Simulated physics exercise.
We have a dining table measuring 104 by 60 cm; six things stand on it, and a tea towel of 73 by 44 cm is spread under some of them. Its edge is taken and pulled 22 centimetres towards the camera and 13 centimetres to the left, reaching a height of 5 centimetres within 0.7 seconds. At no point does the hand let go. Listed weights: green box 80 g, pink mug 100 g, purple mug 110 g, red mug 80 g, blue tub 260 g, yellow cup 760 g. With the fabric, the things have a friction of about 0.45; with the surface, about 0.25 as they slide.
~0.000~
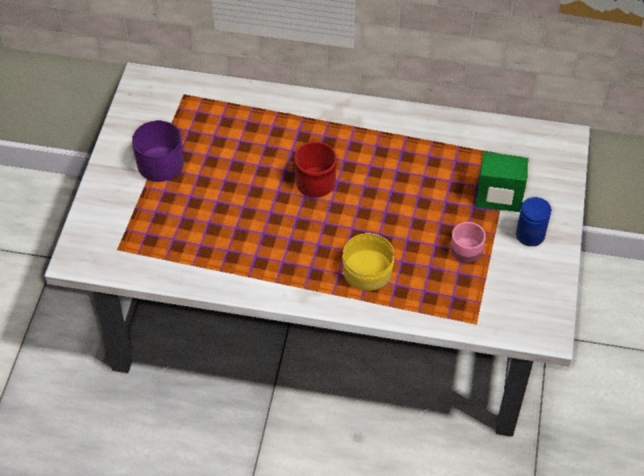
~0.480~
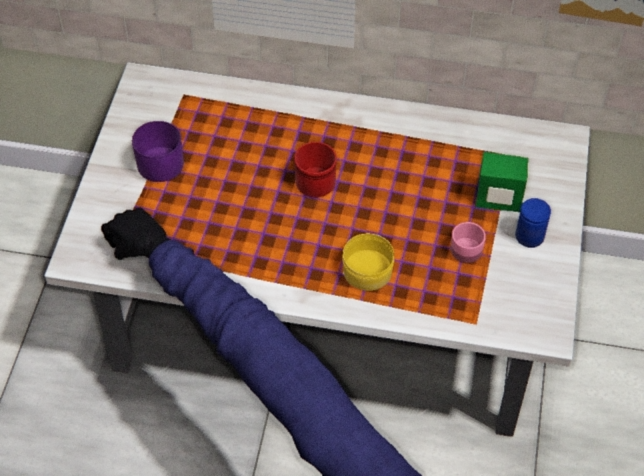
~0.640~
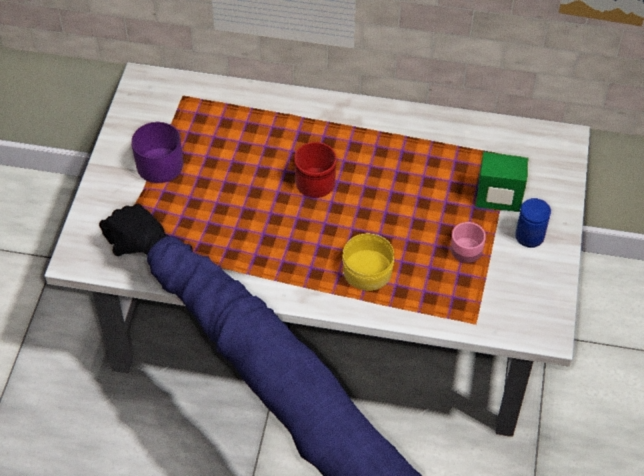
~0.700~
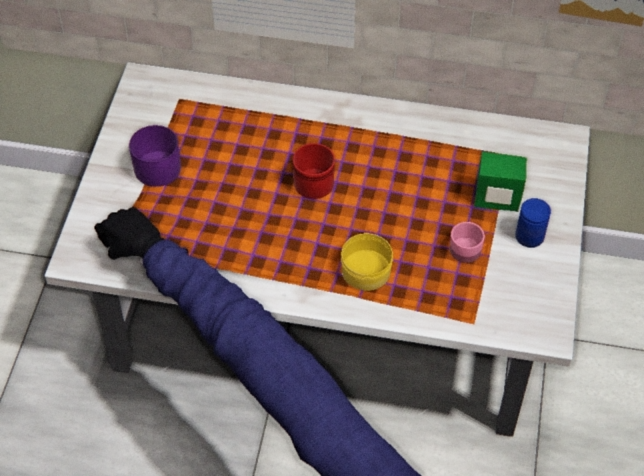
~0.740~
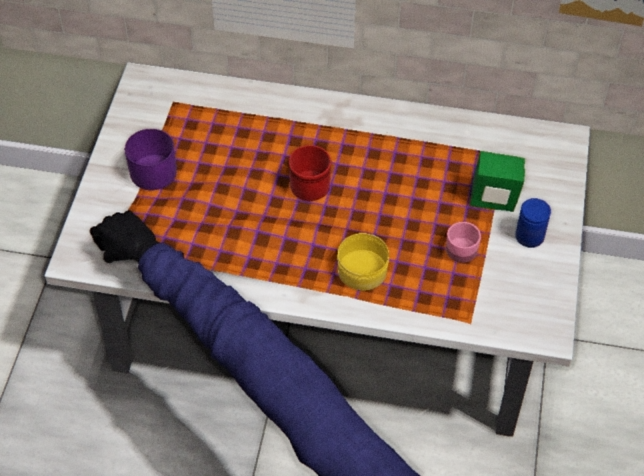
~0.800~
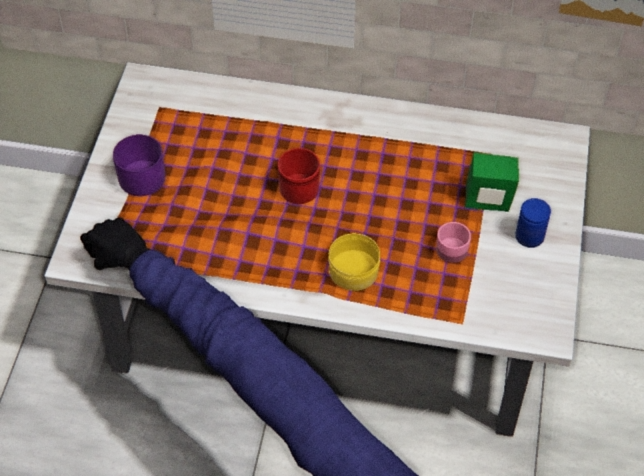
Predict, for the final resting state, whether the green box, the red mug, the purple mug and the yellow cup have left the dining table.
Green box: Safe, red mug: Safe, purple mug: Lost, yellow cup: Safe.
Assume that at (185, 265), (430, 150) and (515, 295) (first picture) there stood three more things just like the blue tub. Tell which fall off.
Off the top, still on top, still on top.
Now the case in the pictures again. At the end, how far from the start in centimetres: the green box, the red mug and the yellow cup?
Measured in cm: Green box 8, red mug 25, yellow cup 20.
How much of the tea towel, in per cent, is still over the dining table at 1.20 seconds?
I'd say close to 80 per cent of it.
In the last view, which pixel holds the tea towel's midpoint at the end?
The middle ends up near pixel (202, 236).
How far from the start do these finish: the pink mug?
The pink mug ends up roughly 20 cm from where it began.
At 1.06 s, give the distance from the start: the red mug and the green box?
Red mug 20 cm, green box 8 cm.
By 0.9 s, 100 % of the tea towel is still over the top; purple mug 13 cm off its start, red mug 10 cm off its start, yellow cup 7 cm off its start.
By 1.1 s, 90 % of the tea towel is still over the top; purple mug 23 cm off its start, red mug 18 cm off its start, yellow cup 13 cm off its start.
By 1.2 s, 80 % of the tea towel is still over the top; purple mug 32 cm off its start at (25, 239), red mug 25 cm off its start at (200, 189), yellow cup 17 cm off its start at (281, 270).
By 1.3 s, 75 % of the tea towel is still over the top; purple mug over the edge, red mug 27 cm off its start, yellow cup 19 cm off its start.
By 2.9 s, 75 % of the tea towel is still over the top; purple mug over the edge, red mug 27 cm off its start at (189, 193), yellow cup 19 cm off its start at (273, 272), green box 8 cm off its start at (463, 160).
